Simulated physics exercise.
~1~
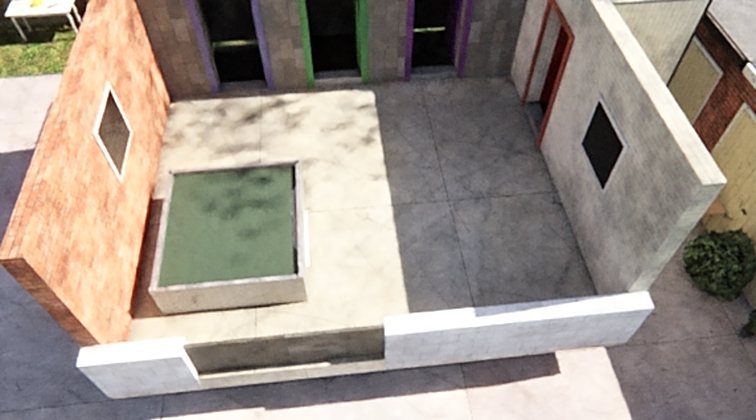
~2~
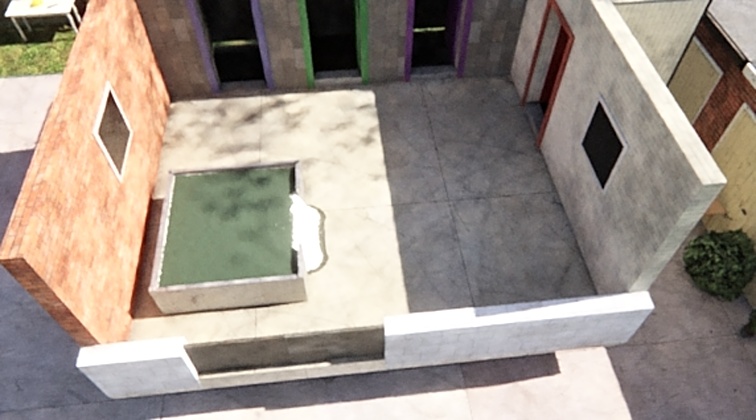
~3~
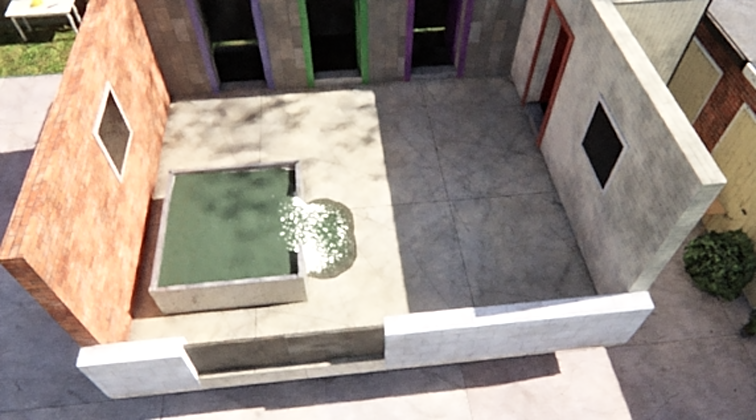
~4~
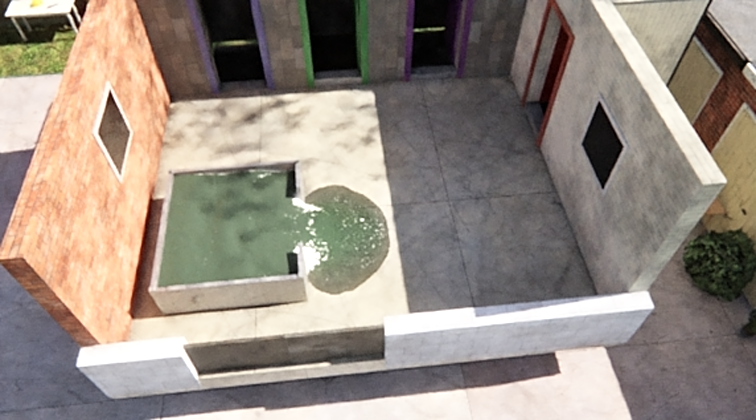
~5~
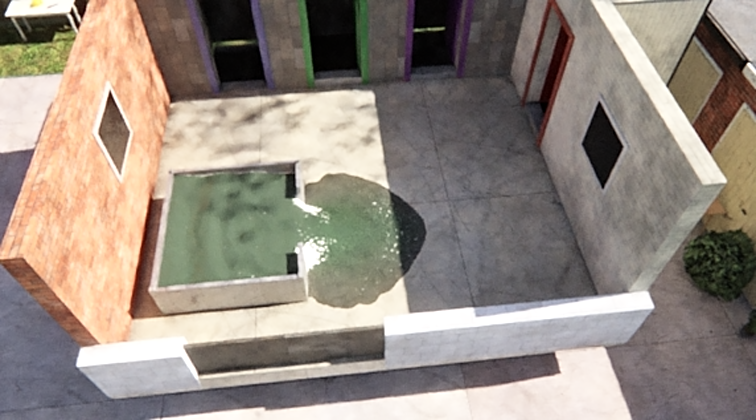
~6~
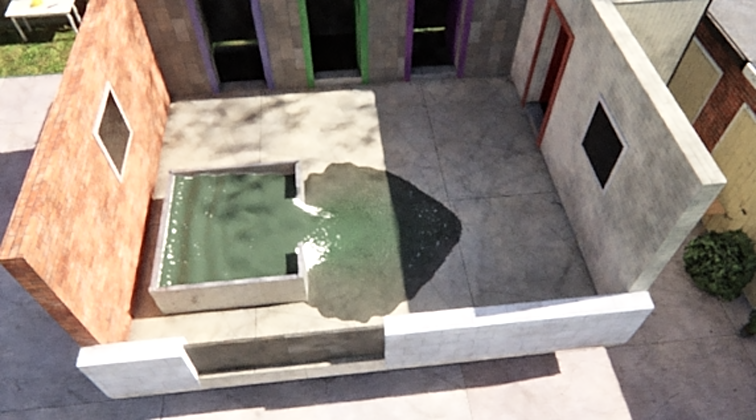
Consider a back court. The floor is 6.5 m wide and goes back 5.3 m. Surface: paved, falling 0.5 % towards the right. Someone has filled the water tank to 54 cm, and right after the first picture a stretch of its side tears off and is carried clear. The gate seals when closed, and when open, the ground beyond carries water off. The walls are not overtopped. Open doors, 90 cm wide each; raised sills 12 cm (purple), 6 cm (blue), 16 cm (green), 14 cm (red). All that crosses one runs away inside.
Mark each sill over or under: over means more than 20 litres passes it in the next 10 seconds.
Purple door - under; blue door - under; green door - under; red door - under.
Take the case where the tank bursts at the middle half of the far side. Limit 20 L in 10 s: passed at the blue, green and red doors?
At blue the amount is higher than the mark, at green it is beneath the mark, and at red it is beneath the mark.
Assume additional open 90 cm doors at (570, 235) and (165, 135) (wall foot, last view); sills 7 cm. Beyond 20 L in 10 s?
In the order given, higher then lower.
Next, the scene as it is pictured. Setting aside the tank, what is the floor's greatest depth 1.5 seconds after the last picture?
Peak depth: Approx. 32 cm.
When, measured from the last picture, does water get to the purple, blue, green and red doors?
So, purple at 2.0 s, then blue at 6.0 s, green at 4.5 s, and red at 1.4 s.
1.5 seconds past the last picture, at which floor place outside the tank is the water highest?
You'll find it around (599, 321).
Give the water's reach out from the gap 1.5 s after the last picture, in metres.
Around 4.6 metres.
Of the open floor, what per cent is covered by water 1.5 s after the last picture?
Wet share: Near 50 percent.
Then, 0.7 s after the last picture water covers 35 % of the floor and is deepest (29 cm) near (316, 237); purple door not reached, blue door not reached, green door not reached, red door not reached.
Then, 1.5 s after the last picture water covers 50 % of the floor and is deepest (32 cm) near (599, 321); purple door not reached, blue door not reached, green door not reached, red door 11 cm at the sill, 0 L in.
Then, 2.8 s after the last picture water covers 55 % of the floor and is deepest (22 cm) near (505, 76); purple door 4 cm at the sill, 0 L in, blue door not reached, green door not reached, red door 12 cm at the sill, 0 L in.
Then, 5.3 s after the last picture water covers 65 % of the floor and is deepest (17 cm) near (496, 77); purple door 12 cm at the sill, 0 L in, blue door not reached, green door 4 cm at the sill, 0 L in, red door 13 cm at the sill, 1 L in.
Then, 9.3 s after the last picture water covers 95 % of the floor and is deepest (10 cm) near (555, 207); purple door 9 cm at the sill, 1 L in, blue door 3 cm at the sill, 0 L in, green door 6 cm at the sill, 0 L in, red door 10 cm at the sill, 1 L in.
